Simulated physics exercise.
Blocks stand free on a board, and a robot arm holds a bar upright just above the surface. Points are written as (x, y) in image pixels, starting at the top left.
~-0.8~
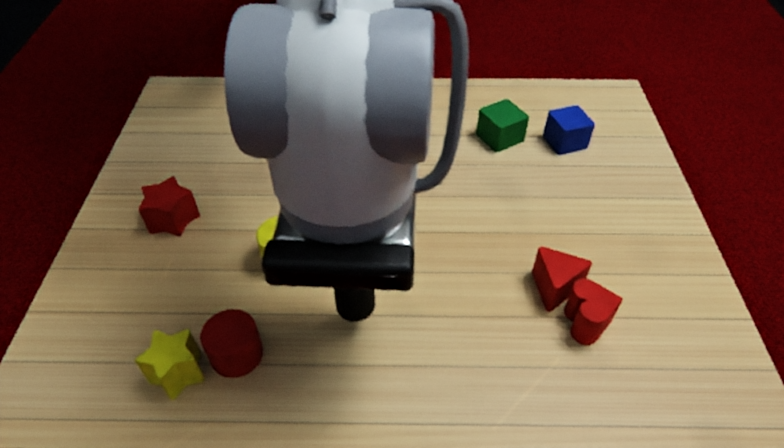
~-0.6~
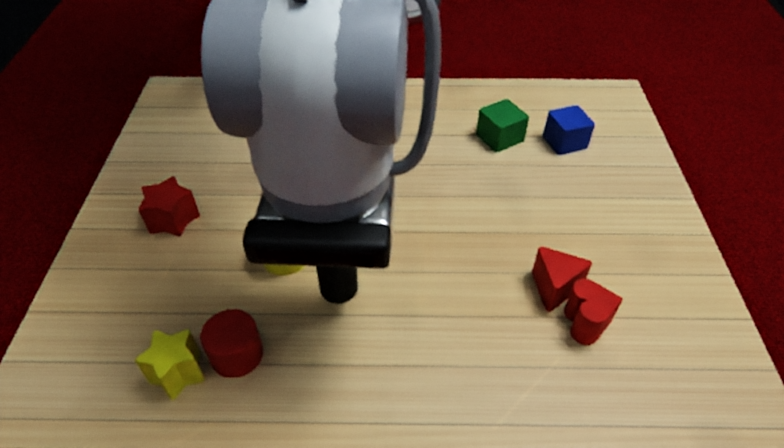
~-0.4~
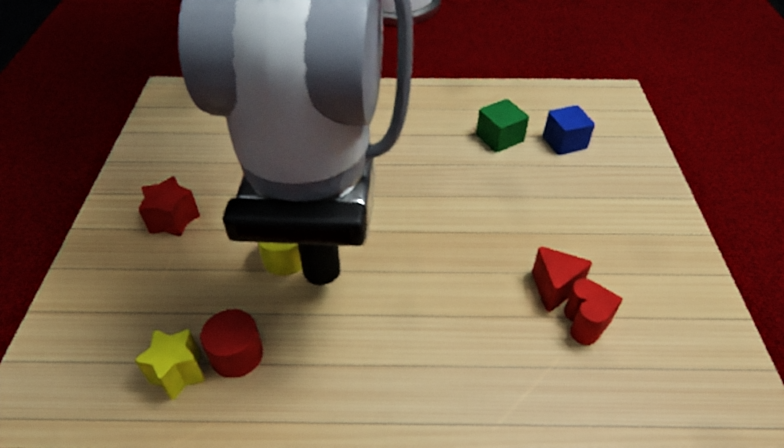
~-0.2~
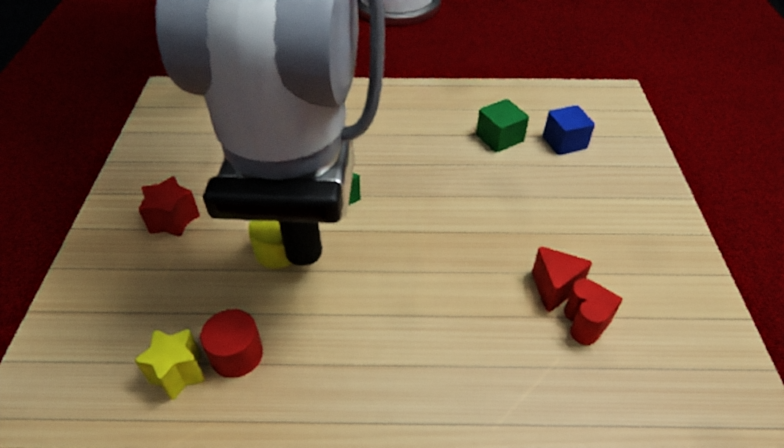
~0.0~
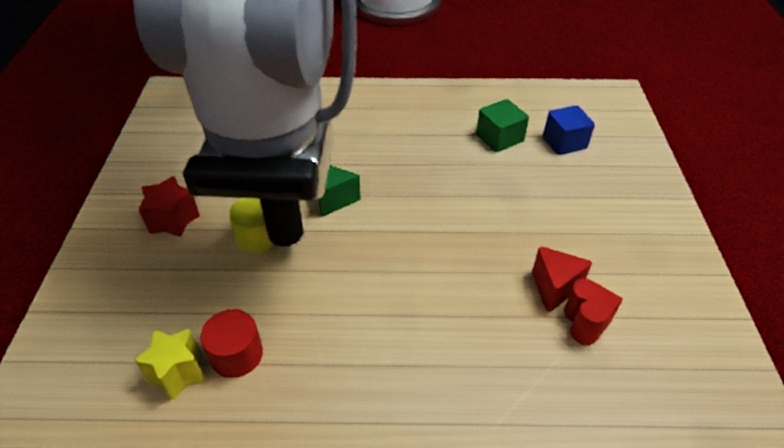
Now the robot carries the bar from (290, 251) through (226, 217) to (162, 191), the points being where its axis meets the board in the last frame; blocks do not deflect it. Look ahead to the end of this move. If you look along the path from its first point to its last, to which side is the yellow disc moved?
Facing from start to end, it shifts right.
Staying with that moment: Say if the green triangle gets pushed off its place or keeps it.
It stays.
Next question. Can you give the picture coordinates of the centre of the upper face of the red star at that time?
Roughly at (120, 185).
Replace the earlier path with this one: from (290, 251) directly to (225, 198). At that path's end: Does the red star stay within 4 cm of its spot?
Short answer: Yes.
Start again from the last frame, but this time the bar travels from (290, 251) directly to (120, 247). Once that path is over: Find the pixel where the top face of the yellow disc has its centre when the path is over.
I'd place it at (208, 195), taking the centre of its top.
What follows on the original path. One third of the way, bar at (242, 209); red star at (160, 193); yellow disc at (210, 188).
Two thirds of the way, bar at (198, 189); red star at (143, 186), turned 75° anticlockwise; yellow disc at (176, 163).
At the end, bar at (155, 173); red star at (120, 185), turned 140° anticlockwise; yellow disc at (151, 143); green triangle unmoved.
